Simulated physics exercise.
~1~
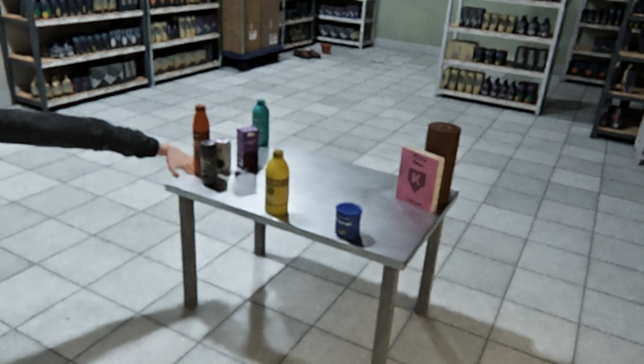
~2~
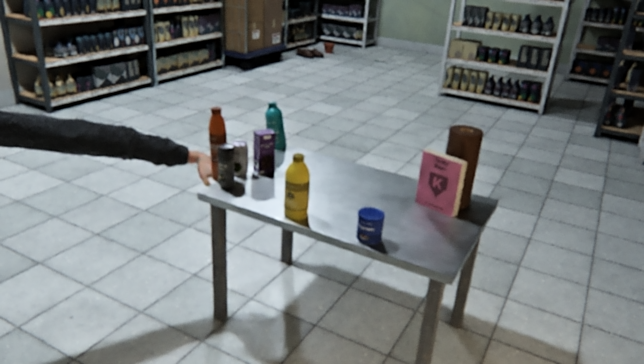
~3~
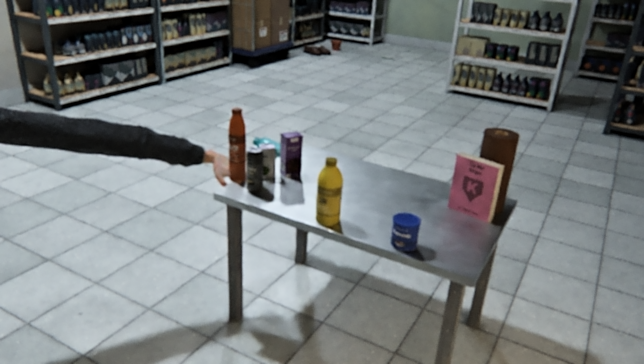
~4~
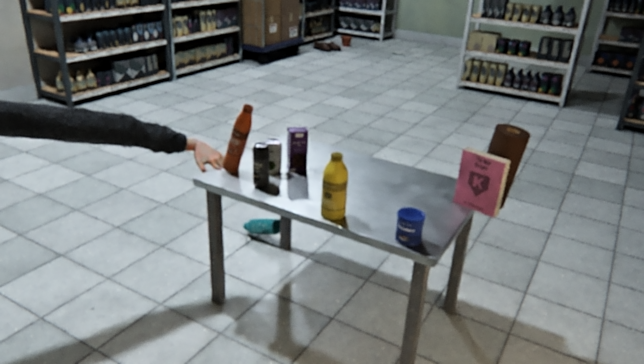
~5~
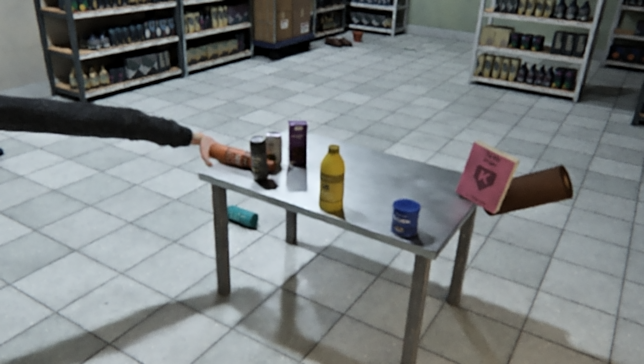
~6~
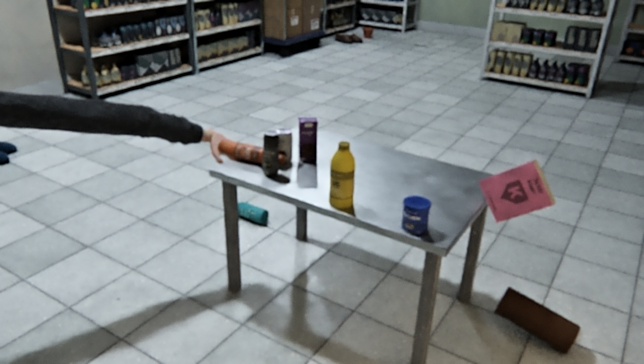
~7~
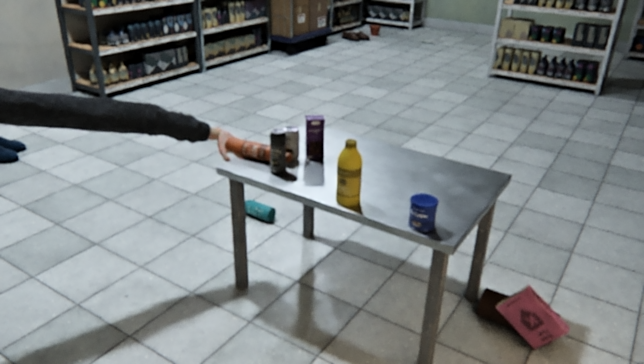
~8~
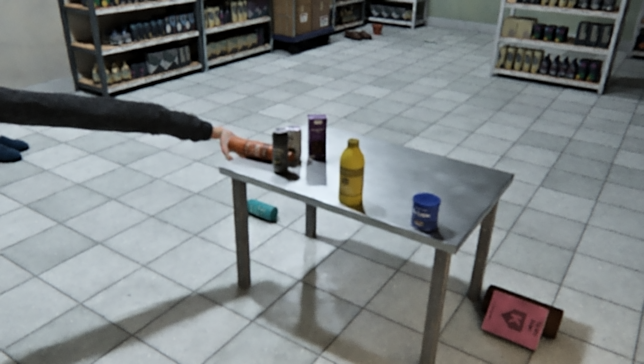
A light metal table stands on a tiled floor among shelves of shoes, seen from slightly above, with a dark-sleeved arm reaching in from the left. On it are an orange, a turquoise and a yellow bottle, small dark containers, a blue tin, and a pink book beside a brown roll. The table slides right, and the turquoise bottle tips and drops off. As it jerks back left, the orange bottle topples by the hand, and the roll, then the book, fall off the right end. Finally, those three lie on the floor, the orange bottle lies on the tabletop, and the rest stand.
